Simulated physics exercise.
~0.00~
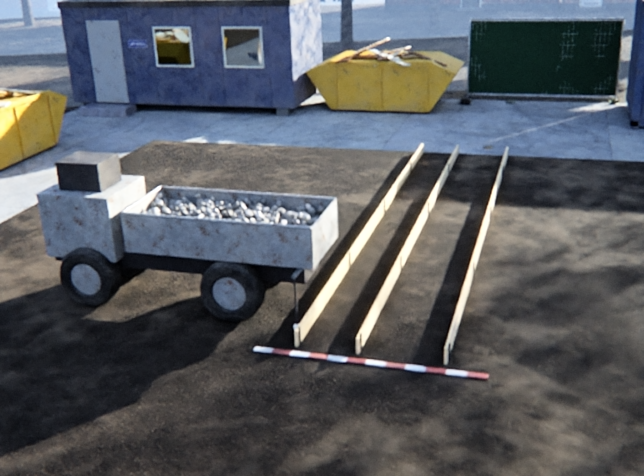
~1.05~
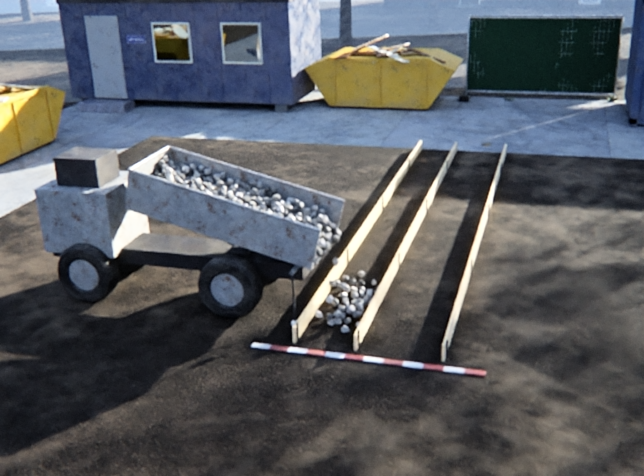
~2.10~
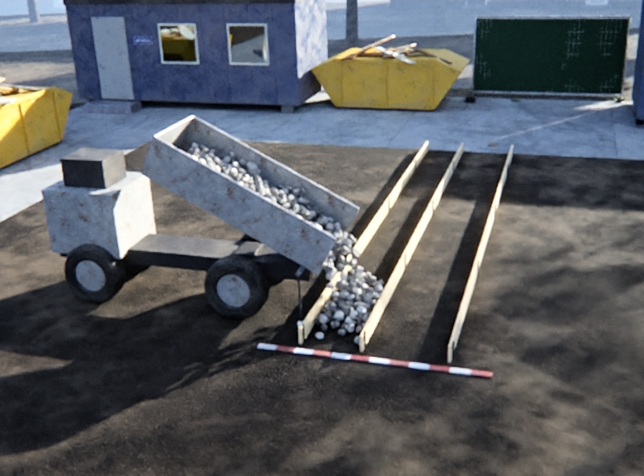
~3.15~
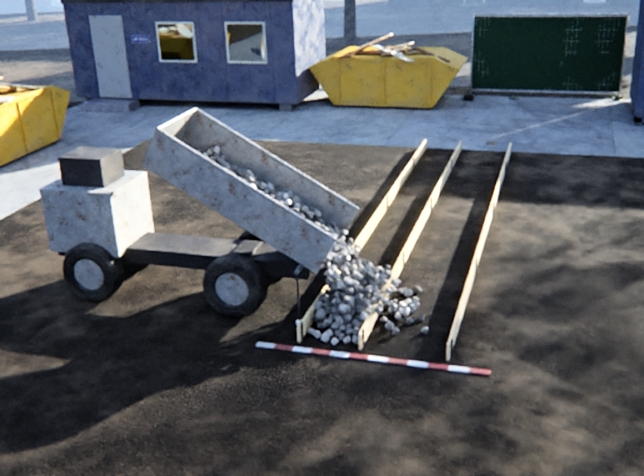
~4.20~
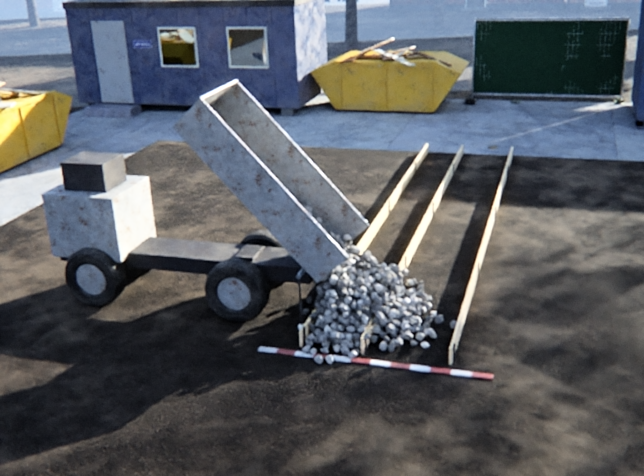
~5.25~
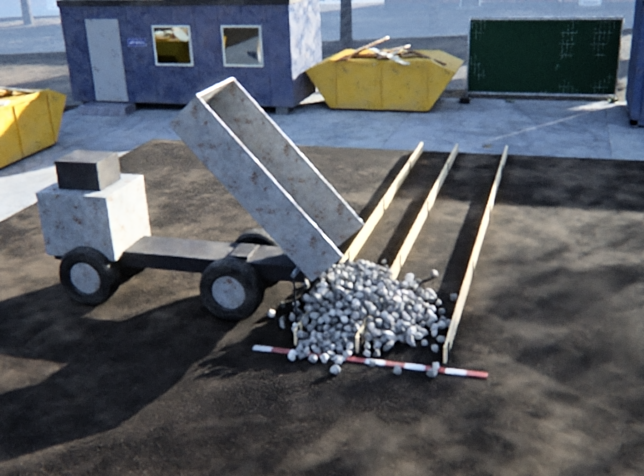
On a building site, a truck bed tips grey stones over boards into a heap.
